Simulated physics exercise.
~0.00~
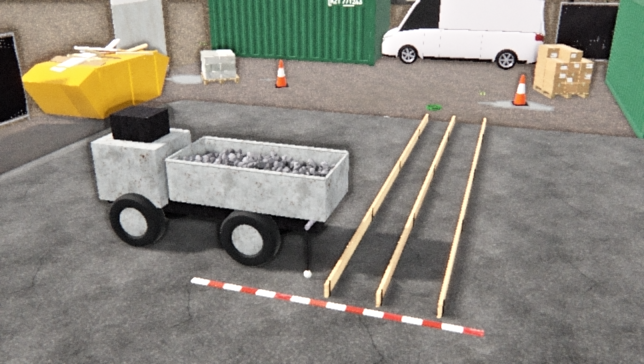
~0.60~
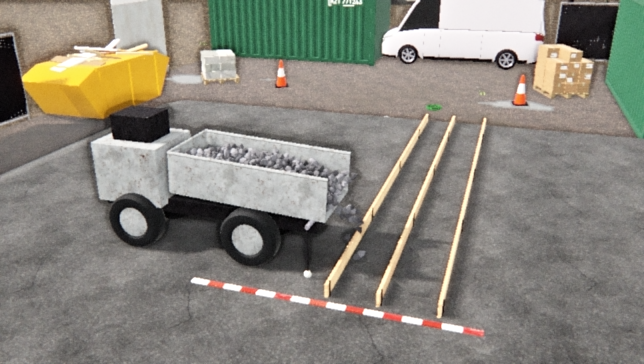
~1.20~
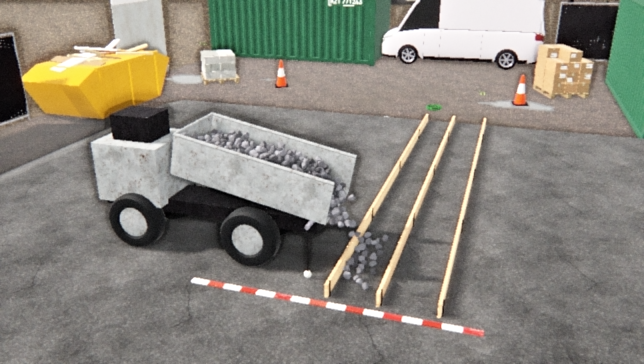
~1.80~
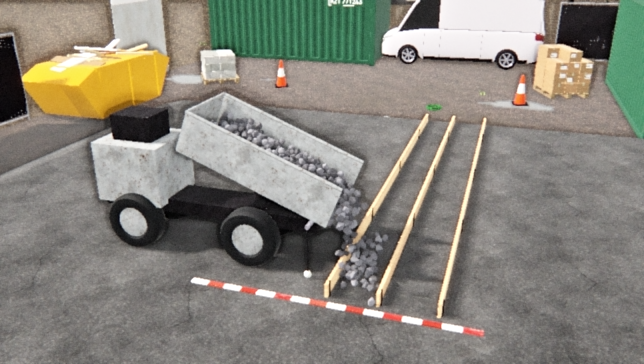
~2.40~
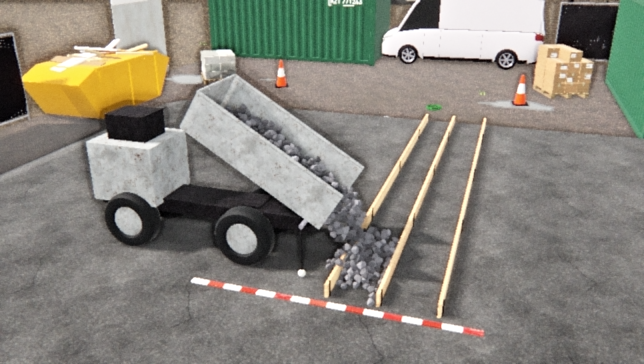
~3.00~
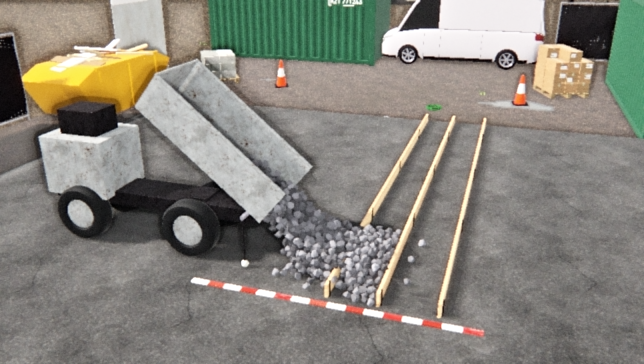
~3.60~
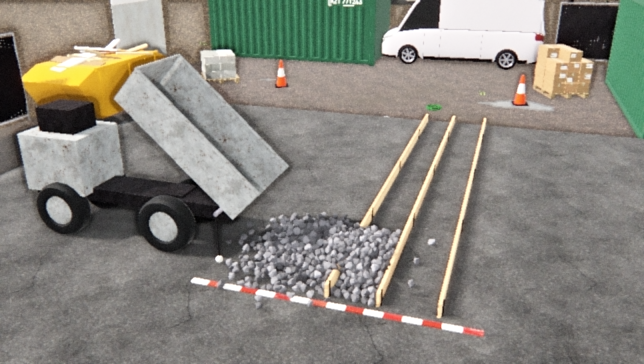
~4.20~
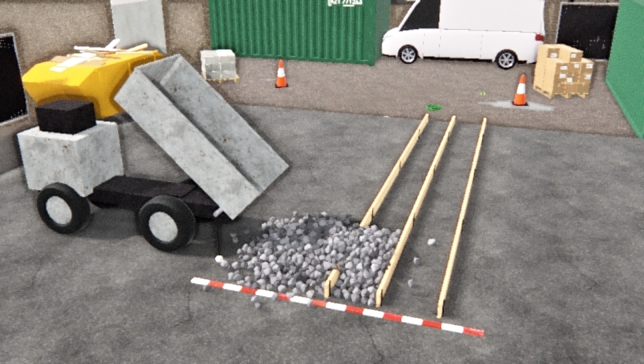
At the start, a grey tipping trailer full of grey stones stands level on a yard, left of three long boards, with a red and white striped bar in front. The bed begins to tilt, and the first stones slip from its right end. As it rises more steeply, they pour over the nearest board and pile up between the first two. Then the machine draws away to the left, still tipping, and stones spread behind it. The bed ends empty and steeply raised, with most stones lying left of the boards, some in the near bay, and the far bay practically clear.
